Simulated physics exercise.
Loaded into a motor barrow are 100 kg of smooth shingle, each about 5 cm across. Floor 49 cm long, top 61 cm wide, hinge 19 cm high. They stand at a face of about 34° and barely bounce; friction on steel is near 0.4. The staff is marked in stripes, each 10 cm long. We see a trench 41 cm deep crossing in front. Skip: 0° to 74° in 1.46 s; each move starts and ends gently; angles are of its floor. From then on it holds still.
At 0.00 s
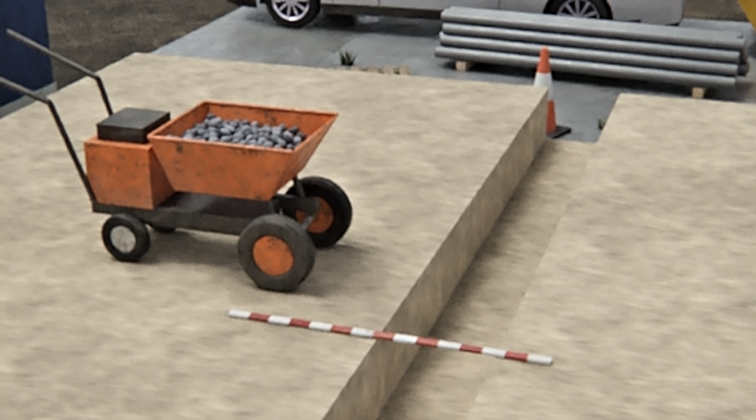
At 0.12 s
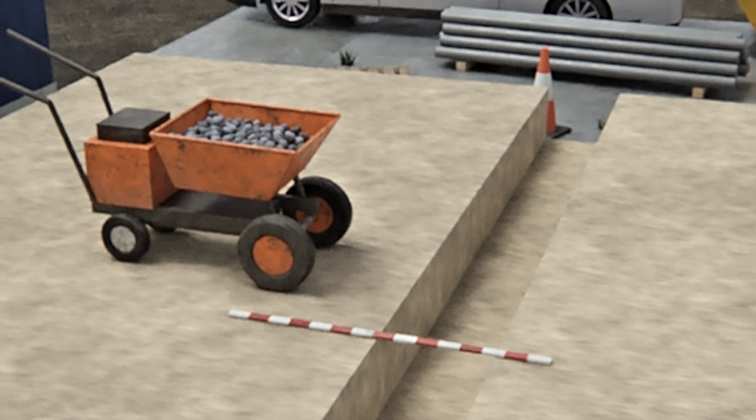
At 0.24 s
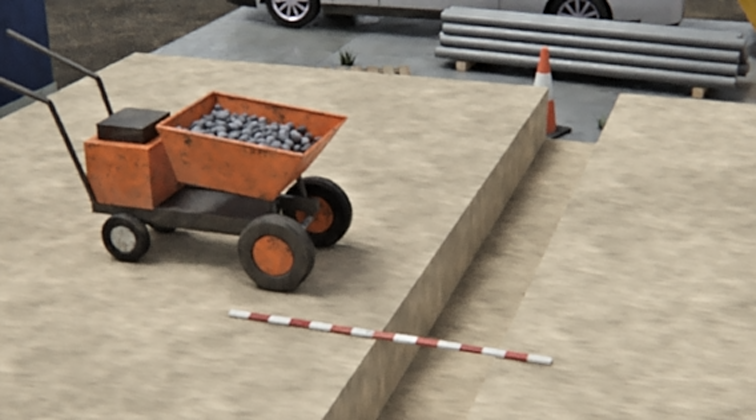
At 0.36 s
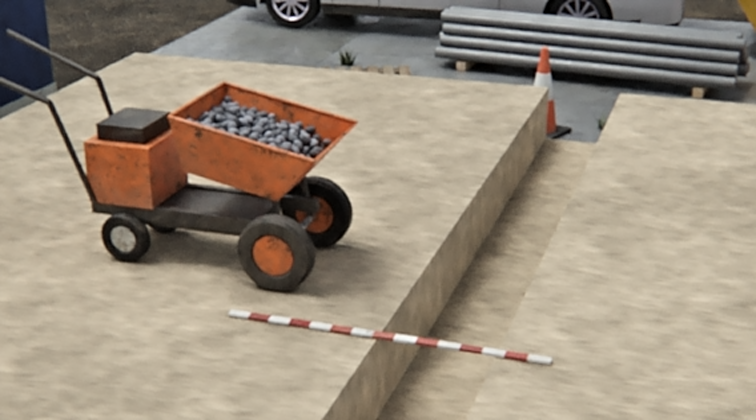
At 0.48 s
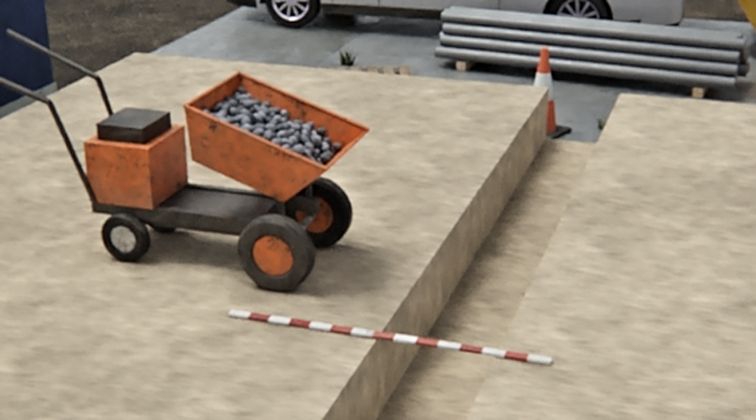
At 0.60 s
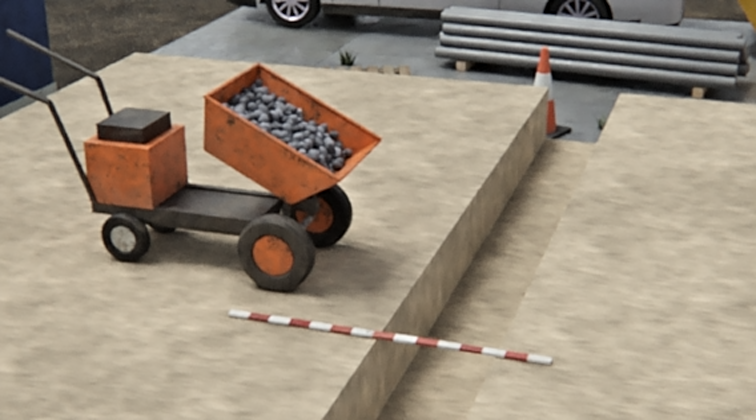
The orange skip of a motor barrow, loaded with grey stones, tilts steadily toward the right.
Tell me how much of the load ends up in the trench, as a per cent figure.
Some 100 per cent ends up in the trench.
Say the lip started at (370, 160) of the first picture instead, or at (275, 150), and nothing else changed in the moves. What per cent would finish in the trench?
Near 70 and near 90 percent.
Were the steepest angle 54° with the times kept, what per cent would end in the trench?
It would come to about 35 percent.
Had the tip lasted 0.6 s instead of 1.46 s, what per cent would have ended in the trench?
I'd put it at some 100 in a hundred.
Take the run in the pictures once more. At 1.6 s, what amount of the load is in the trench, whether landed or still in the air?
Around 55 per cent of it, at that instant.
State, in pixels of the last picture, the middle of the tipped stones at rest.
Centre estimate: Around (468, 354).
After 1.1 s the floor is at 63°; 100 % in the skip; the foremost stones are at (400, 217).
After 1.6 s the floor is at 74°; 44 % in the skip, 1 % short of the trench, 54 % in the trench; the foremost stones are at (512, 374).
After 1.9 s the floor is at 74°; 19 % in the skip, 1 % short of the trench, 80 % in the trench; the foremost stones are at (514, 366).
After 3.9 s the floor is at 74°; 0 % in the skip, 100 % in the trench; the foremost stones are at (520, 355).
